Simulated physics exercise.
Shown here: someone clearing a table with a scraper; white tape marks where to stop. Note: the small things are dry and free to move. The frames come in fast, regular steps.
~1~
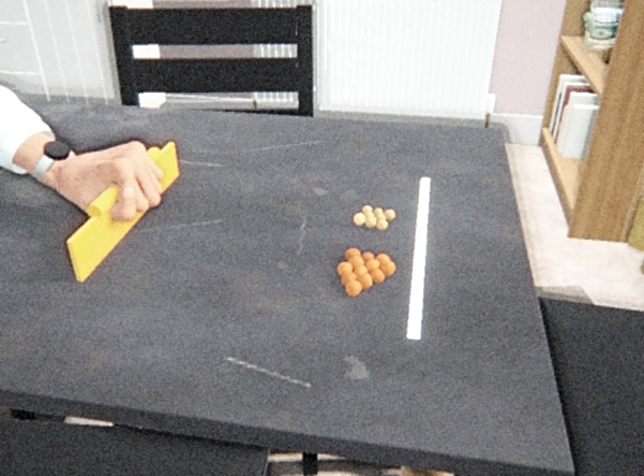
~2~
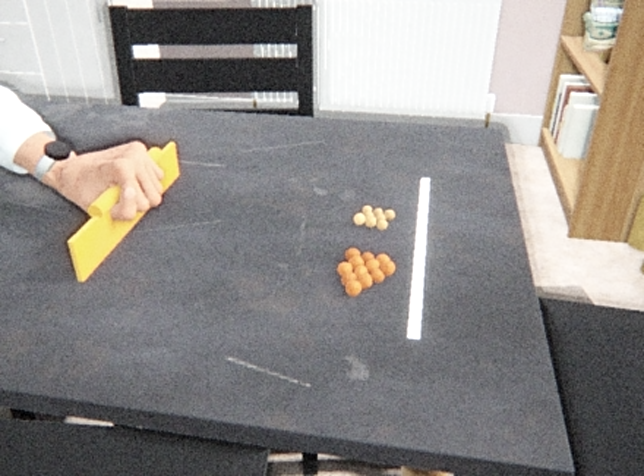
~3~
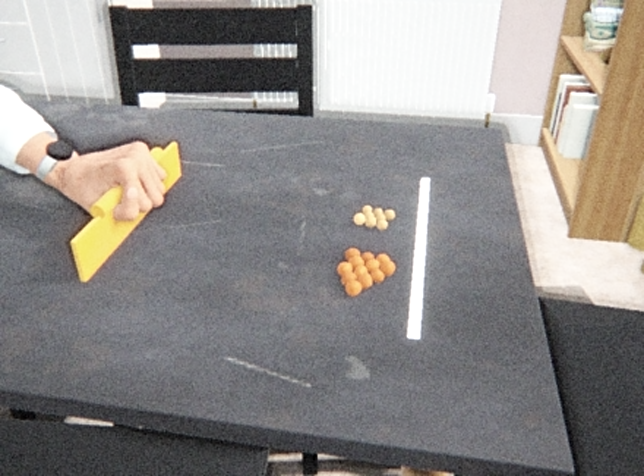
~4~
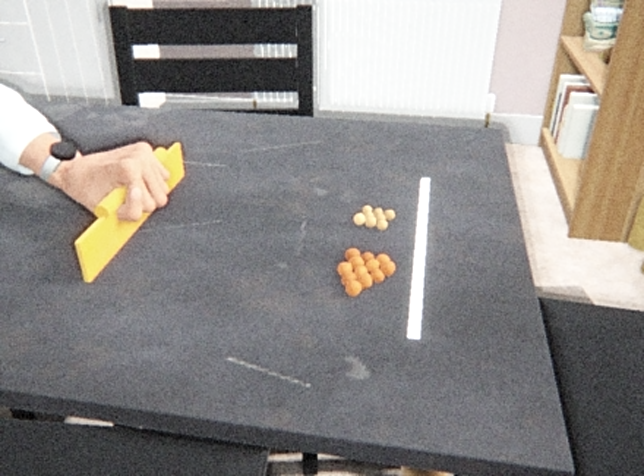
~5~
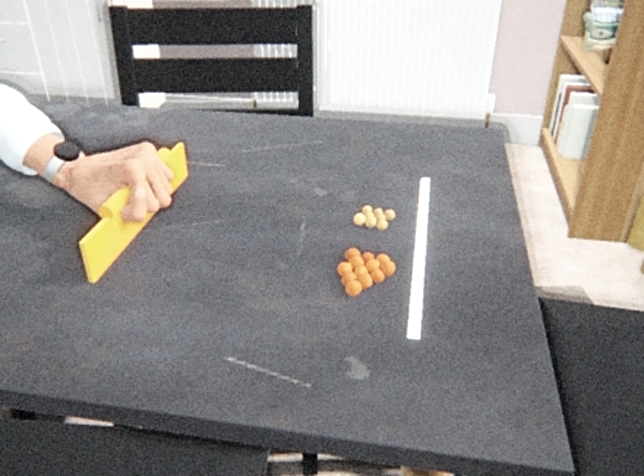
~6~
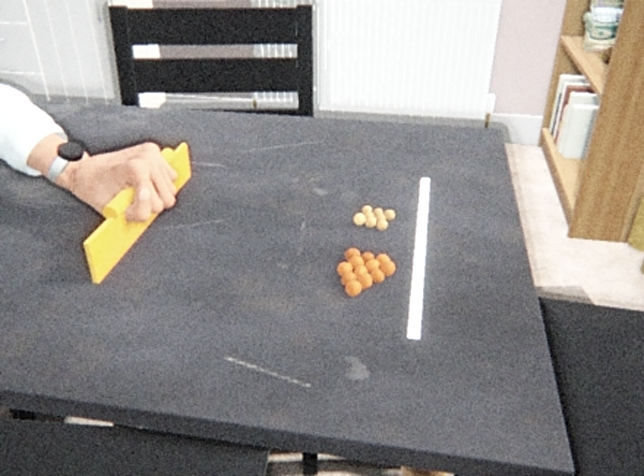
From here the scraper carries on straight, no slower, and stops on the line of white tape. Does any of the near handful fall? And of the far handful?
As for the near handful, it doesn't fall. Far handful - it doesn't fall.
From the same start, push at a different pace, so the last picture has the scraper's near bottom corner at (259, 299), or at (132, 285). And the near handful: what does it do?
At first it spills some off, and after that it never goes over.
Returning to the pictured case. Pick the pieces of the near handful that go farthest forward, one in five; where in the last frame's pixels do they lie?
Centre of the leading fifth at rest: Around (459, 283).
Then, 2.05 s after the last picture, scraper still moving, near (282, 197); near handful all on the table, its front near (388, 269); far handful all on the table, its front near (389, 215).
Then, 4.13 s after the last picture, scraper stopped at the white tape; near handful all on the table, its front near (459, 282); far handful all on the table, its front near (444, 220).
Then, 4.41 s after the last picture, scraper stopped at the white tape; near handful all on the table, its front near (460, 282); far handful all on the table, its front near (451, 221).
At rest, scraper stopped at the white tape; near handful all on the table, its front near (460, 282); far handful all on the table, its front near (451, 221).
